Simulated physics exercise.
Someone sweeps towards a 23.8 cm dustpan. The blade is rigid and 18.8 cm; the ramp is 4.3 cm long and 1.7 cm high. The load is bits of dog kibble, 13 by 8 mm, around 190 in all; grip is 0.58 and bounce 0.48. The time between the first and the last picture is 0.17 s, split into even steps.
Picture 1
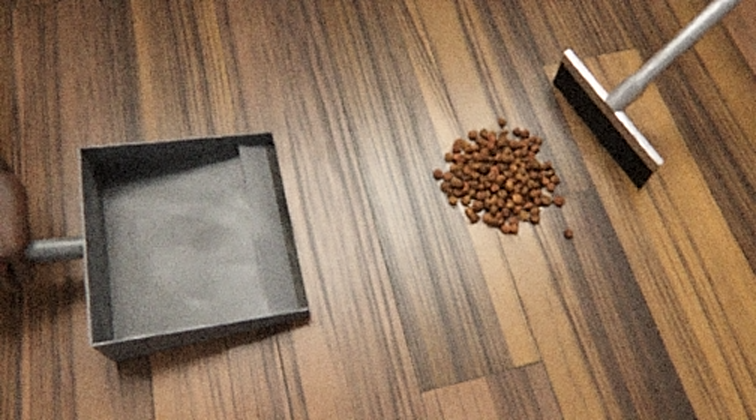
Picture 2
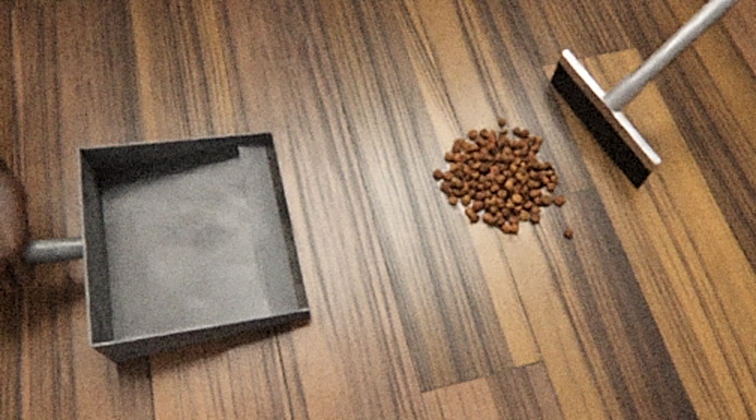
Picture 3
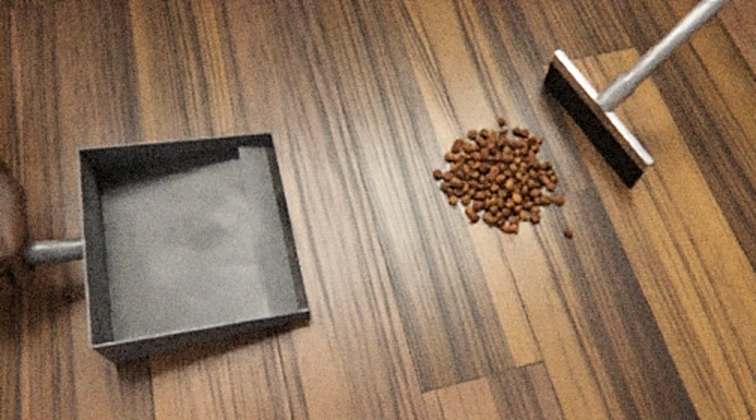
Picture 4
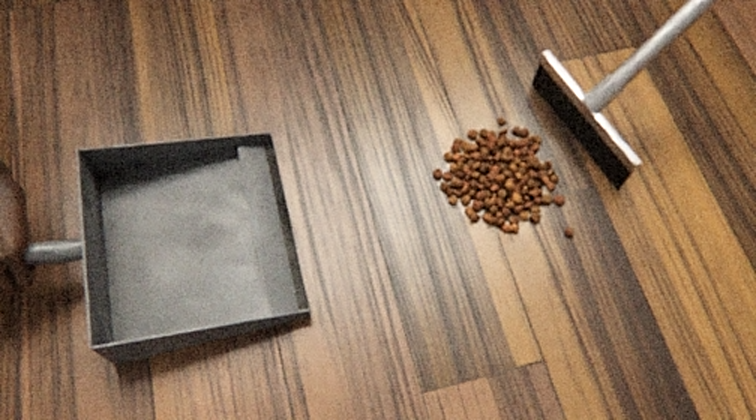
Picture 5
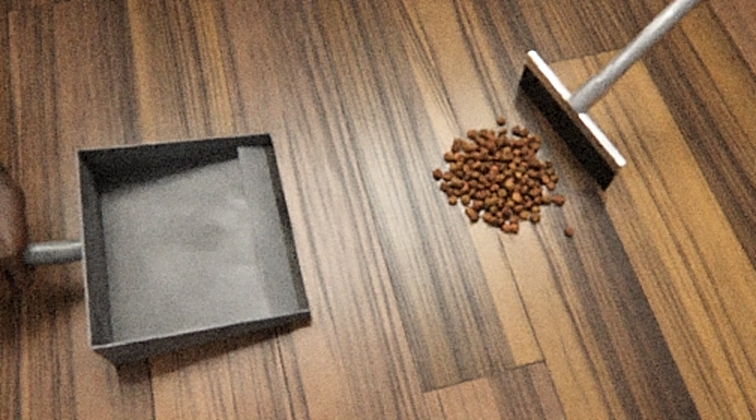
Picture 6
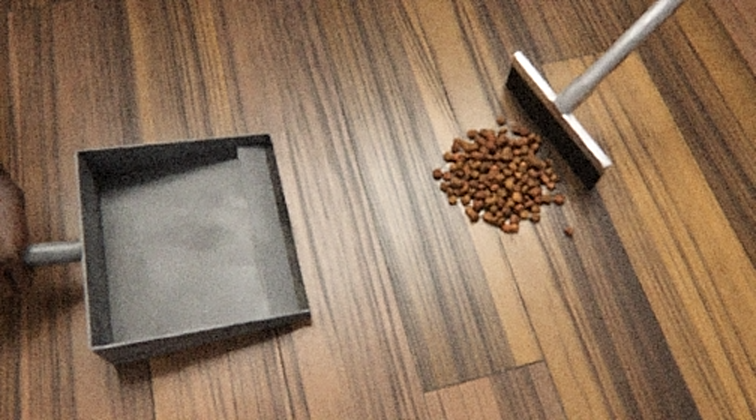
On a striped wooden floor, a broom-like tool with a flat blade slid slowly left to the edge of a small pile of brown pellets, while a hand held a gray dustpan still.
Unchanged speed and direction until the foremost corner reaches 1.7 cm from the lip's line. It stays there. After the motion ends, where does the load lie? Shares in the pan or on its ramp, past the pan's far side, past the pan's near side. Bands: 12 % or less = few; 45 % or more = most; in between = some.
Shares - in the pan or on its ramp: Few; past the pan's far side: Few; past the pan's near side: Few.
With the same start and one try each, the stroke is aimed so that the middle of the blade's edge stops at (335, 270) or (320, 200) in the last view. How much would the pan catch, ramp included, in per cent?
I'd expect about 20 percent, then about 15 percent.
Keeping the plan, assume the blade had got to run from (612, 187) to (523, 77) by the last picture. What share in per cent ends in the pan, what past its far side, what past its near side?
Pan 20 % / far 0 % / near 20 %.
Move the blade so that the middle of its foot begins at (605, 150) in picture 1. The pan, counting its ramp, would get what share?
10 per cent, roughly.
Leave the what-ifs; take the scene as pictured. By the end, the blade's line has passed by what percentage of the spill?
Roughly 45 percent of it.
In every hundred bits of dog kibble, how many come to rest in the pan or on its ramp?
I'd say close to 5 per cent.
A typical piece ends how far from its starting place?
About 20 cm.
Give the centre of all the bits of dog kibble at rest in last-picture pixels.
Somewhere around (332, 223) in the final frame.
Then, 0.28 s after the last picture, middle of the blade 20 cm from the lip; 0 % over the lip, far side 0 %, near side 0 %.
Then, 0.46 s after the last picture, middle of the blade 10 cm from the lip; 0 % over the lip, far side 0 %, near side 0 %.
Then, 0.77 s after the last picture, middle of the blade 4 cm from the lip; 5 % over the lip, far side 5 %, near side 0 %.
In the end, pan 5 %, far side 5 %, near side 0 %, in front of the lip or behind the blade 95 %.
